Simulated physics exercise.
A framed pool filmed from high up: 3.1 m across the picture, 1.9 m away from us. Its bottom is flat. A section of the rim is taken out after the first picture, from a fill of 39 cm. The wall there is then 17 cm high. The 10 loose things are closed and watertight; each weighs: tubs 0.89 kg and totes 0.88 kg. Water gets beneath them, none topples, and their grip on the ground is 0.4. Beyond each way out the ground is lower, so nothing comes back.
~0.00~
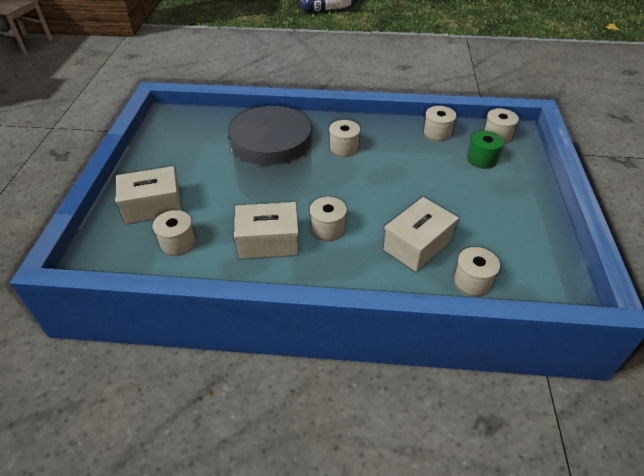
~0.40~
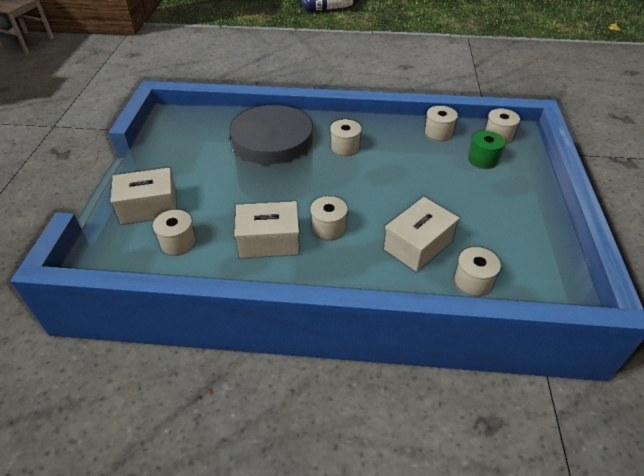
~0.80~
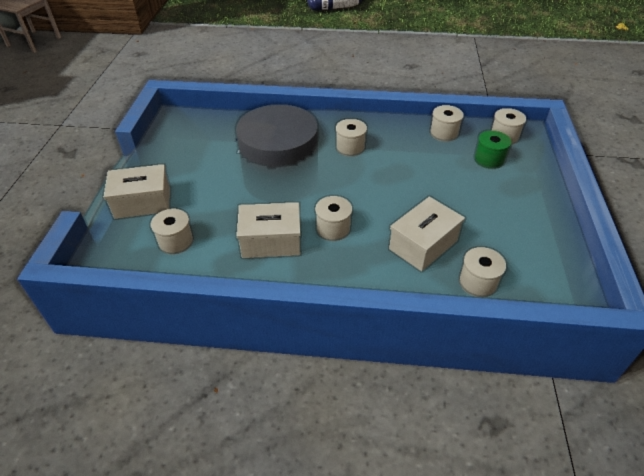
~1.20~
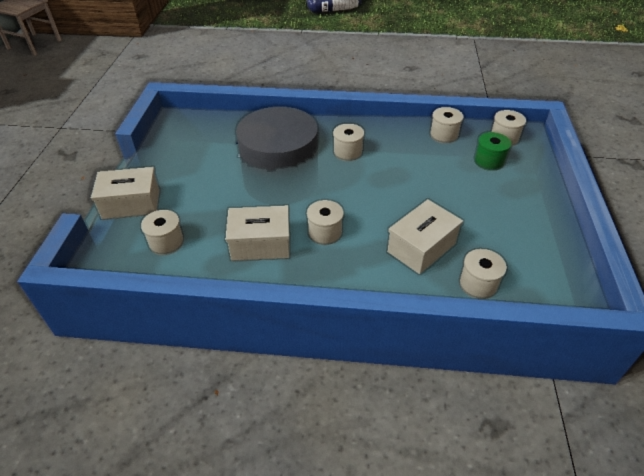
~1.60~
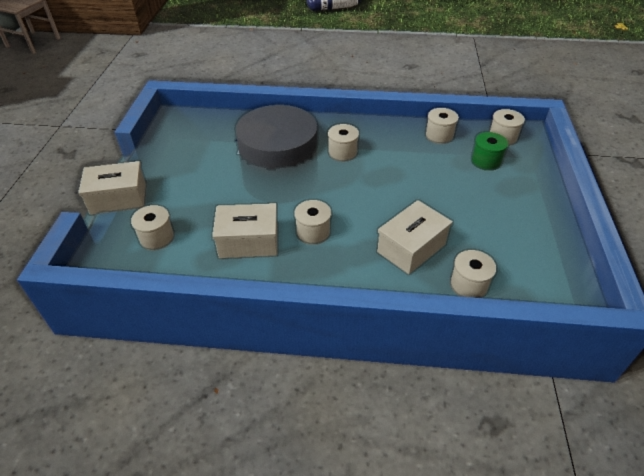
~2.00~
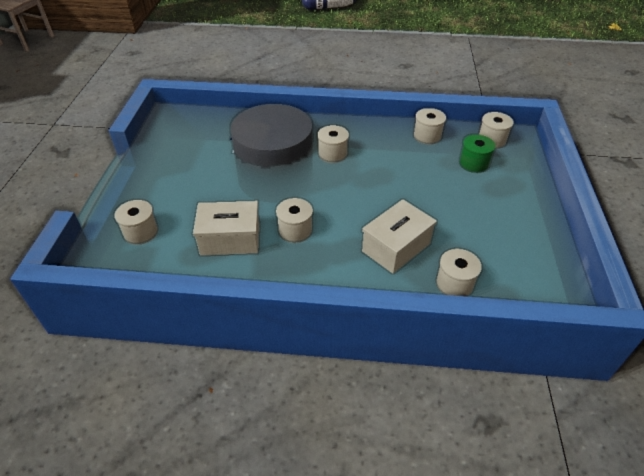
A blue pool's left rim opens, and floating boxes and tubs drift slowly left.
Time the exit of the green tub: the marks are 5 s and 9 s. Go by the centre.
It leaves after the second time or never.
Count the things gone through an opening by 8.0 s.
I count 2.
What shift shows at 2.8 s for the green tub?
Roughly 10 cm by then.
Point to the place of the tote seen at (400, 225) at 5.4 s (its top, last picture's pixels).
Near (366, 232).
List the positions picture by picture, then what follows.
In the first picture, the green tub at (488, 140) floats; about 2180 L in view; 0 of 10 have shifted.
In the second picture, the green tub at (489, 140), afloat; 39 cm deep round most things; 0 of 10 have shifted.
In the third picture, the green tub at (495, 140), afloat; about 2110 L in view; 2 of 10 have shifted.
In the fourth picture, the green tub at (495, 141) floats; 38 cm deep round most things; 4 of 10 have shifted.
In the fifth picture, the green tub at (492, 141) floats; 36 cm deep round most things; 6 of 10 have shifted.
In the sixth picture, the green tub at (479, 144) floats, 6 cm from its start; 36 cm deep round most things; 9 of 10 have shifted.
After 2.8 s the green tub is near (476, 147), 0.1 m from its start, afloat; 1 of 10 are out; 9 afloat.
After 5.4 s the green tub is near (470, 151), 0.1 m from its start, afloat; 2 of 10 are out; 8 afloat.
After 8.0 s the green tub is near (464, 154), 0.2 m from its start, afloat; 2 of 10 are out; 8 afloat.
After 12.0 s the green tub is near (455, 158), 0.2 m from its start, afloat; 3 of 10 are out; 7 afloat.
